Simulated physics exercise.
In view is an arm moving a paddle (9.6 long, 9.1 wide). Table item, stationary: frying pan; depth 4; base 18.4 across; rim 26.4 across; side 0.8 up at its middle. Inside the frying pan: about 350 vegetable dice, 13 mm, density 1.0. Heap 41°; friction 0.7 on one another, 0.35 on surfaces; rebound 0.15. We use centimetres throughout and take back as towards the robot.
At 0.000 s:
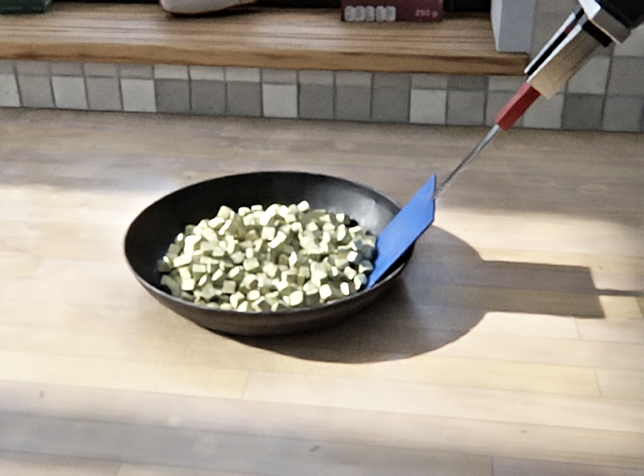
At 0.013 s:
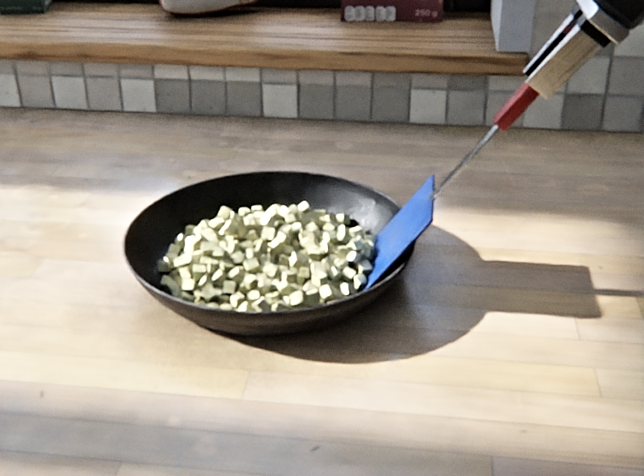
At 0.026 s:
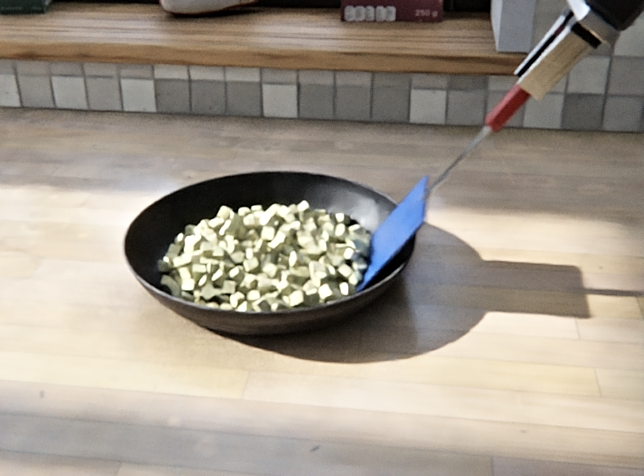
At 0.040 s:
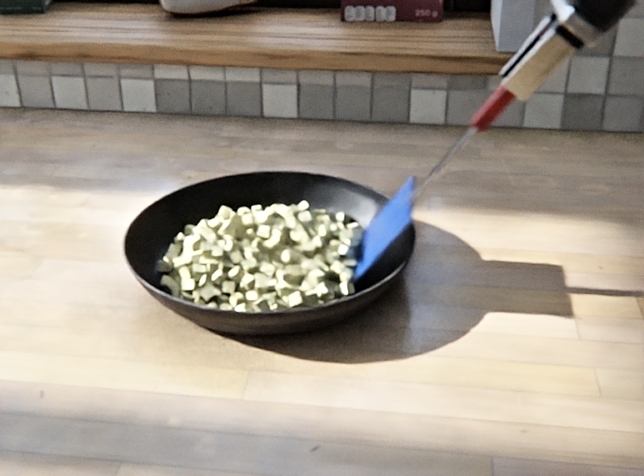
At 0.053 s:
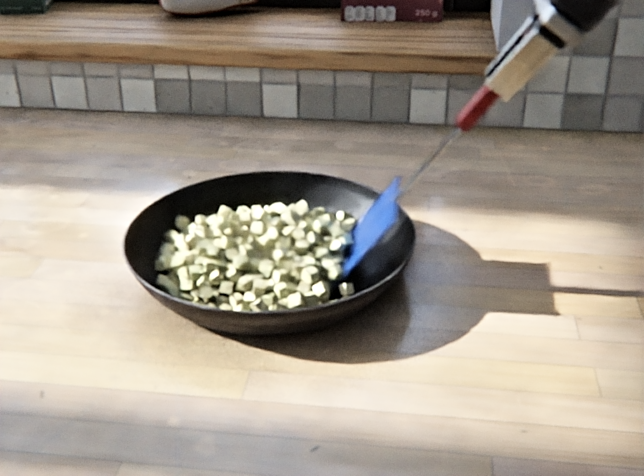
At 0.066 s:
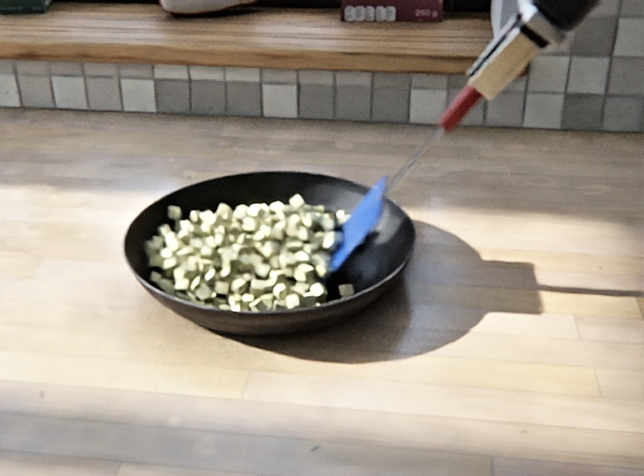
A sunlit wooden countertop, backed by a strip of grey tiles and a wooden shelf, is seen from slightly above by a still camera. A black frying pan of pale green vegetable dice sits at the centre, with a blue paddle on a mechanical arm at its right side. The arm draws the paddle leftward inside the pan, slowly then faster, pushing the nearby dice left in a modest shift.
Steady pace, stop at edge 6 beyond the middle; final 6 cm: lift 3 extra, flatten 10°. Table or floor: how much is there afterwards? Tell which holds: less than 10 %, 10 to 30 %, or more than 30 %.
What holds is 10 to 30 %.
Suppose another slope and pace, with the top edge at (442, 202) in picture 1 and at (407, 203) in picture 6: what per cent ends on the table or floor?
About 10 per cent.
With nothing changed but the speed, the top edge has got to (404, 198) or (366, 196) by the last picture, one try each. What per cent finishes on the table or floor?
Estimates: Near 5 %, near 20 %.
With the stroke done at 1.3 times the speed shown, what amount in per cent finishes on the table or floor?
Near 20 in a hundred.
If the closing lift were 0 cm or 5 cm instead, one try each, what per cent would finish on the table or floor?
Result, in order: Approx. 10 % and 20 %.
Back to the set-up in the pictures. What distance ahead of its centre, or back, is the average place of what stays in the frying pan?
I'd put it at roughly 5.5 cm toward the front.
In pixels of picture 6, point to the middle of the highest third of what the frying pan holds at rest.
Near (171, 234).
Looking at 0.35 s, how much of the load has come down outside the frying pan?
Roughly 10 per cent.
After 0.10 s, sloping 54°, highest piece 6 above the table; 347 in the frying pan.
After 0.14 s, sloping 50°, highest piece 7 above the table; 345 in the frying pan, 2 on the blade or in flight.
After 0.35 s, sloping 44°, highest piece 6 above the table; 304 in the frying pan, 41 on the table or floor, 2 on the blade or in flight.
After 1.40 s, sloping 44°, highest piece 6 above the table; 301 in the frying pan, 46 on the table or floor.
In the end, 301 in the frying pan, 46 on the table or floor. That is 13 % on the table or floor.
